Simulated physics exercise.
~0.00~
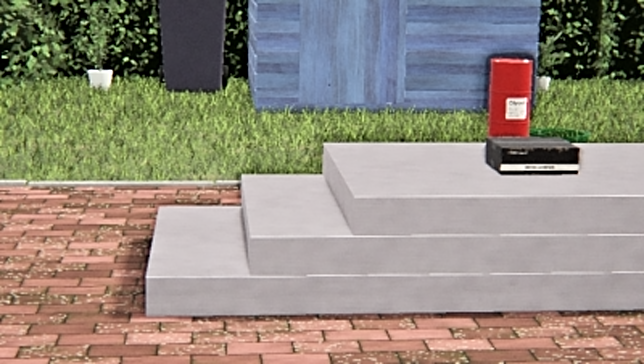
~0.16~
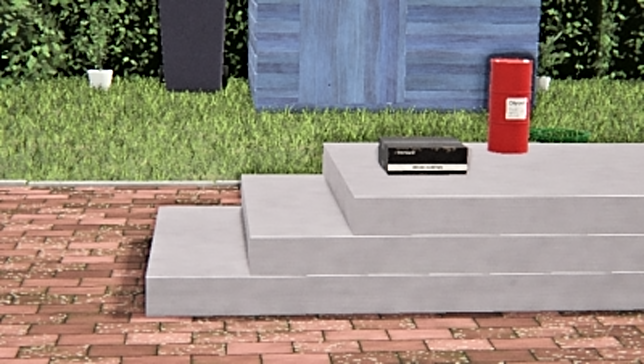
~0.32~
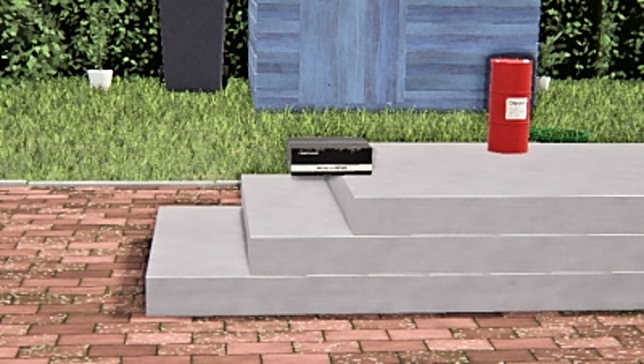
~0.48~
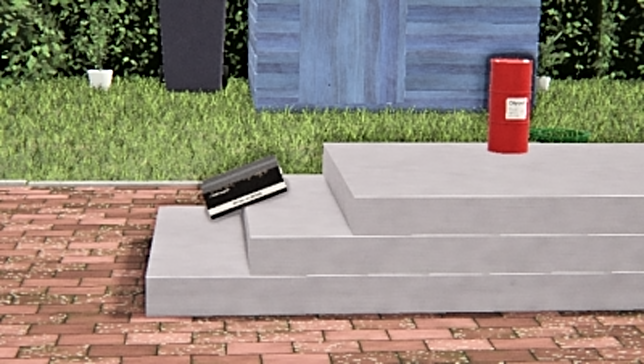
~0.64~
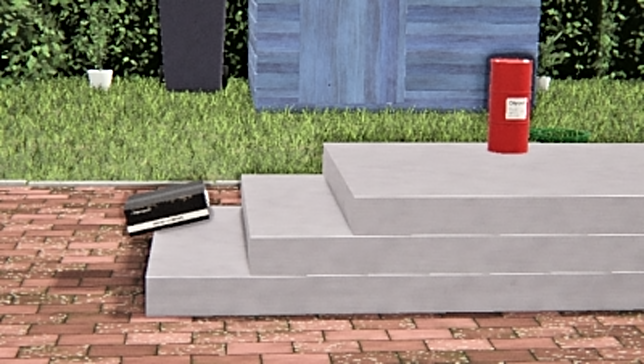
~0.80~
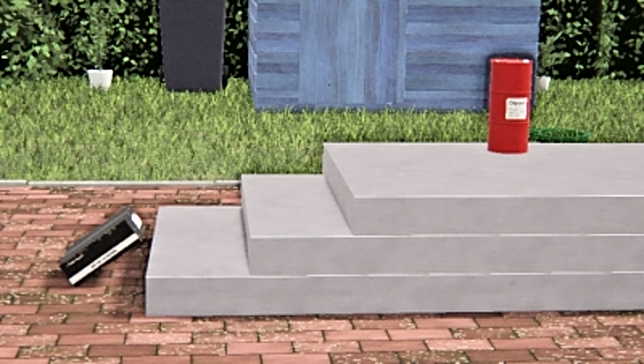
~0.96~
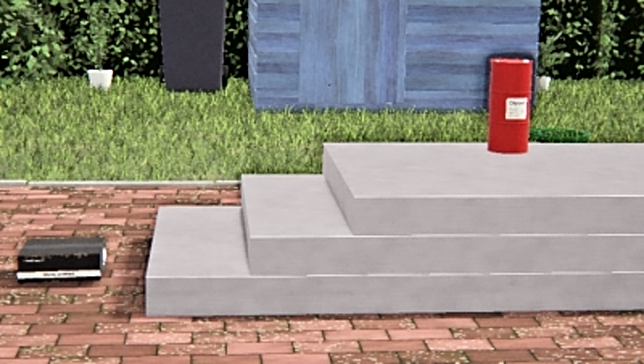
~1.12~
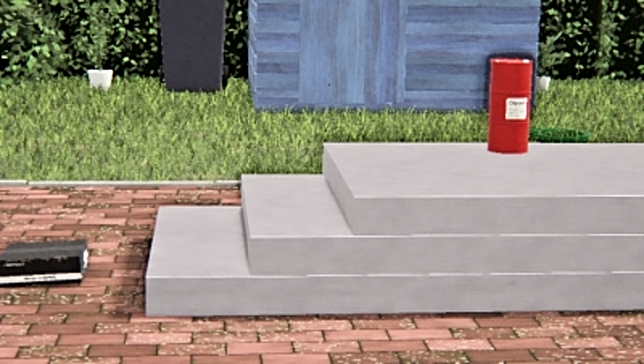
Black box sliding left past a red canister, tumbling down pale garden steps and ending on the brick paving at left.
